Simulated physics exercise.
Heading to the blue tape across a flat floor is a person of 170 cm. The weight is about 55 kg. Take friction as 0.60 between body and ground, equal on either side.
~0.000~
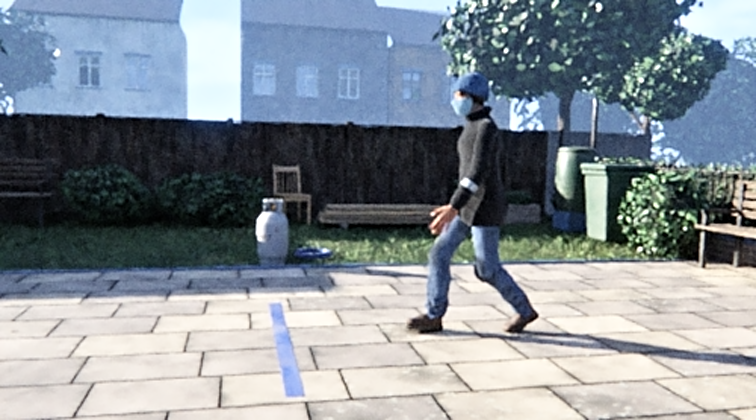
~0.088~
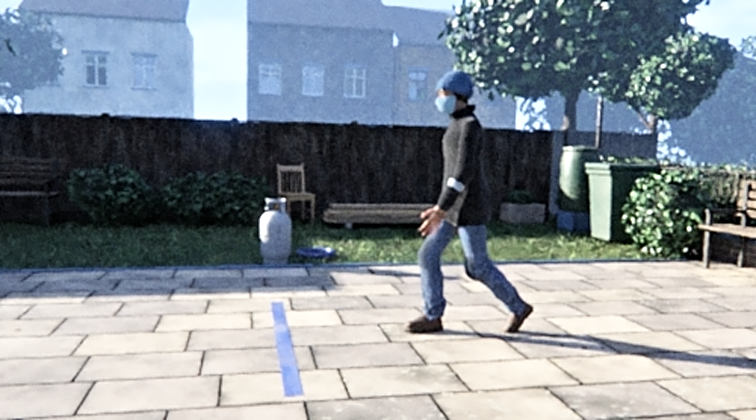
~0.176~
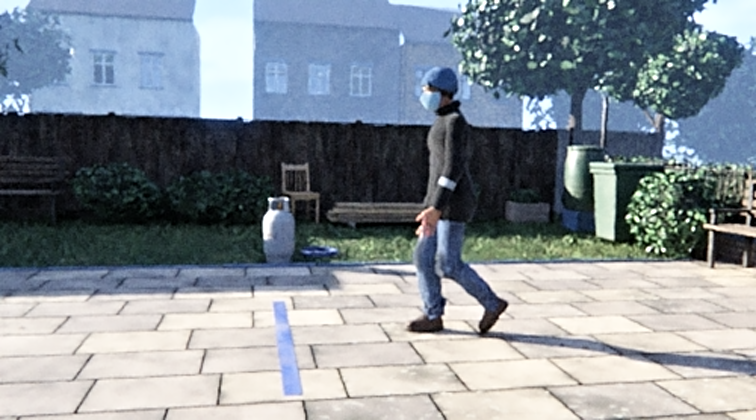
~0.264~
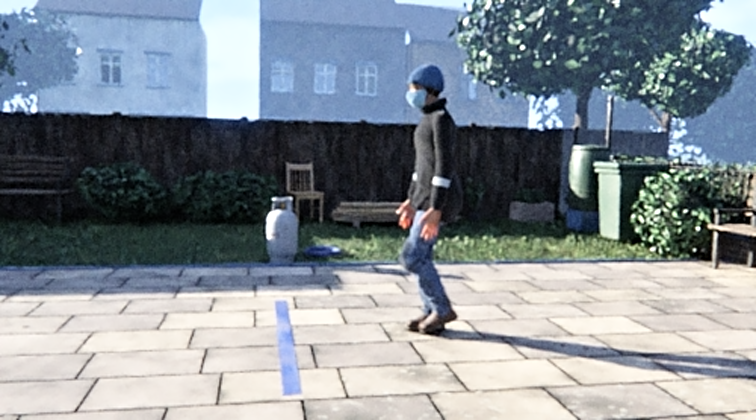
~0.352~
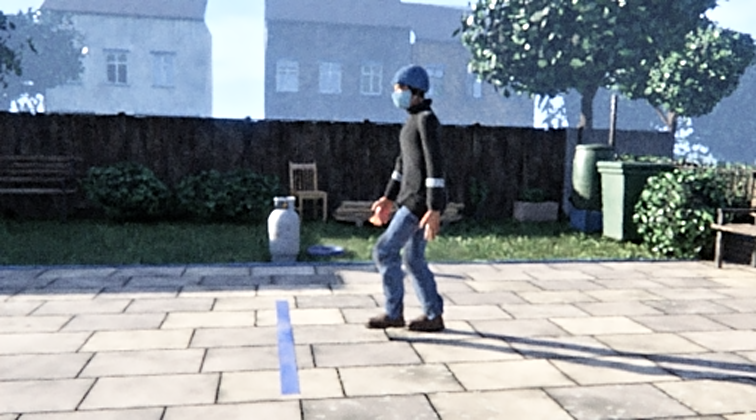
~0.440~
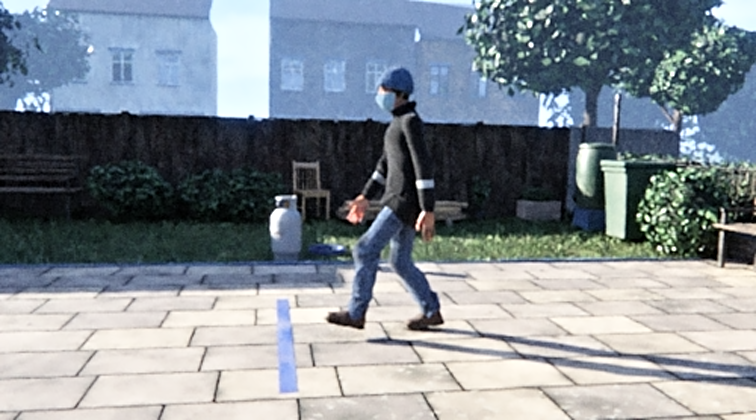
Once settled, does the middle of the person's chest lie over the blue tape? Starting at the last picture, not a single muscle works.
Yes.
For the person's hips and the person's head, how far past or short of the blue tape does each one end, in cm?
Person's hips 10 short, person's head 40 past.
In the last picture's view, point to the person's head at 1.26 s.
Near (207, 342).
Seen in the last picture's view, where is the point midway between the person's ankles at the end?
Close to pixel (365, 330).
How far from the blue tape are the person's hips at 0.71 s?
Measured short of the mark: Approx. 50 cm.
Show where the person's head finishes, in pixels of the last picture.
(212, 339).
After 0.71 s the person's chest is 44 cm short of the blue tape, near (357, 194) in the last picture's view.
After 0.96 s the person's chest is 12 cm short of the blue tape, near (306, 246) in the last picture's view.
After 1.26 s the person's chest is 20 cm past the blue tape, near (250, 319) in the last picture's view.
Final state at 2.4 s, person's hips stop short of the blue tape; person's head crosses the blue tape; person's chest crosses the blue tape.
